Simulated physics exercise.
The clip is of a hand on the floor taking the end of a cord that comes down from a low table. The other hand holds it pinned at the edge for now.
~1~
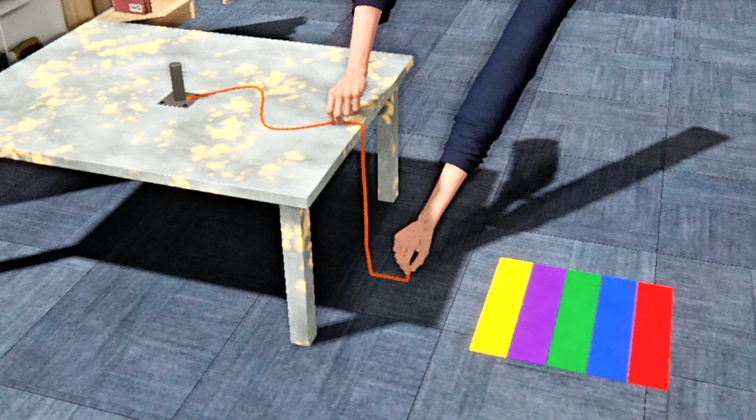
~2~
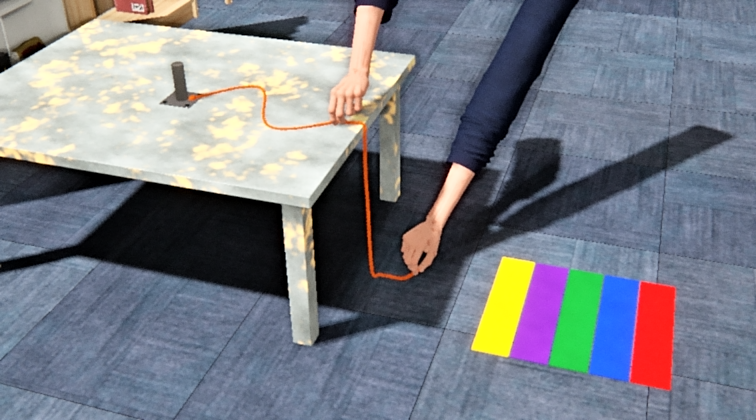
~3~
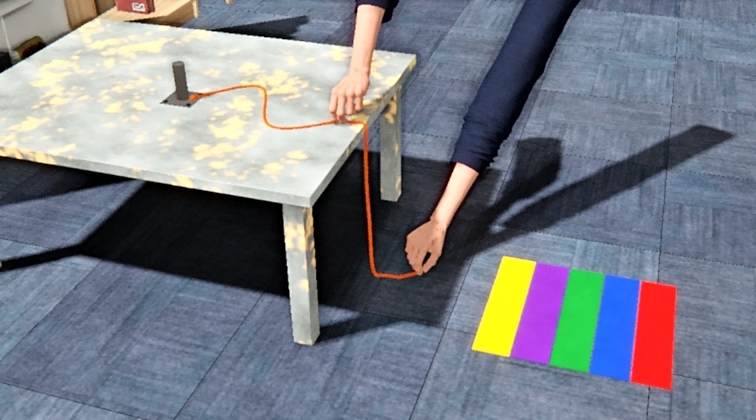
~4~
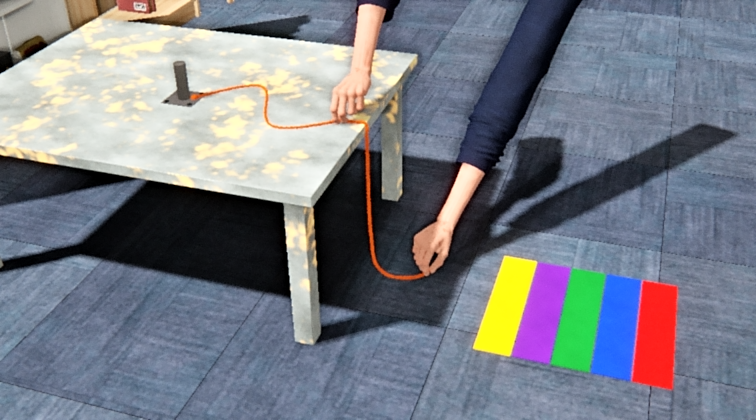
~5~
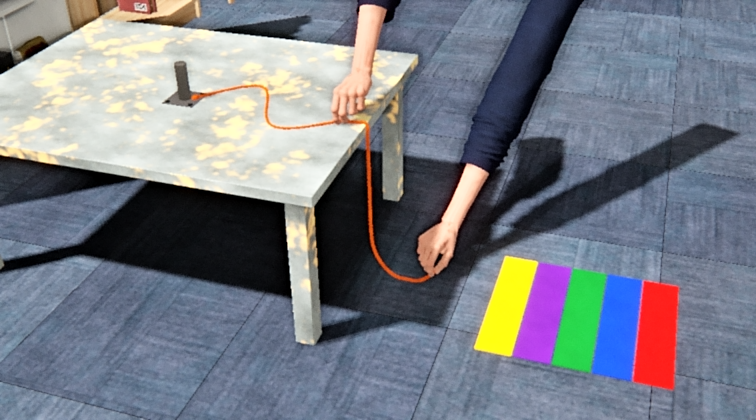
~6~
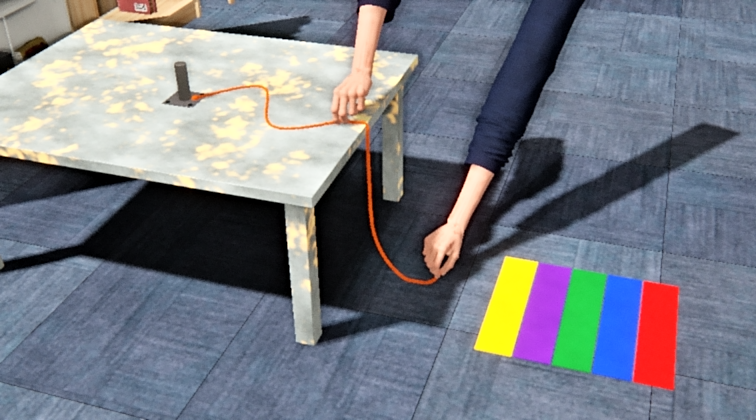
Two hands of a person in dark blue sleeves handle an orange cord at a pale, yellow-blotched low table on a blue-grey carpeted floor, seen from above at an angle. The cord runs from a dark upright peg across the tabletop and over its edge, left of yellow, purple, green, blue and red stripes. The lower hand draws the cord's end slightly rightward while the upper hand keeps it pinned.
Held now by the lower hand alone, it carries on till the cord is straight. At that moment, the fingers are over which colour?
Over the blue one.
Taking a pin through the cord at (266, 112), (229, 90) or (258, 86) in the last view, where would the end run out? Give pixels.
(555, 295), (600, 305), (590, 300).
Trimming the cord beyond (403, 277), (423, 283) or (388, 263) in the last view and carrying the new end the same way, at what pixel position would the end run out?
About (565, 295) first, then about (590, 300), and finally about (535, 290).
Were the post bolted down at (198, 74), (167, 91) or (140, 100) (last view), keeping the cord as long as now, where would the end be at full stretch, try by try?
First close to (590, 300), next close to (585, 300), last close to (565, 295).
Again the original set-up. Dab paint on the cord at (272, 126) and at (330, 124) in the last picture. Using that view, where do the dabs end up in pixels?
The first moves to (350, 120), the second to (403, 148).
Soon after, end near (562, 296); over purple.
After that, end near (600, 303); over green.
At the stop, end near (623, 307); over blue. Over blue.
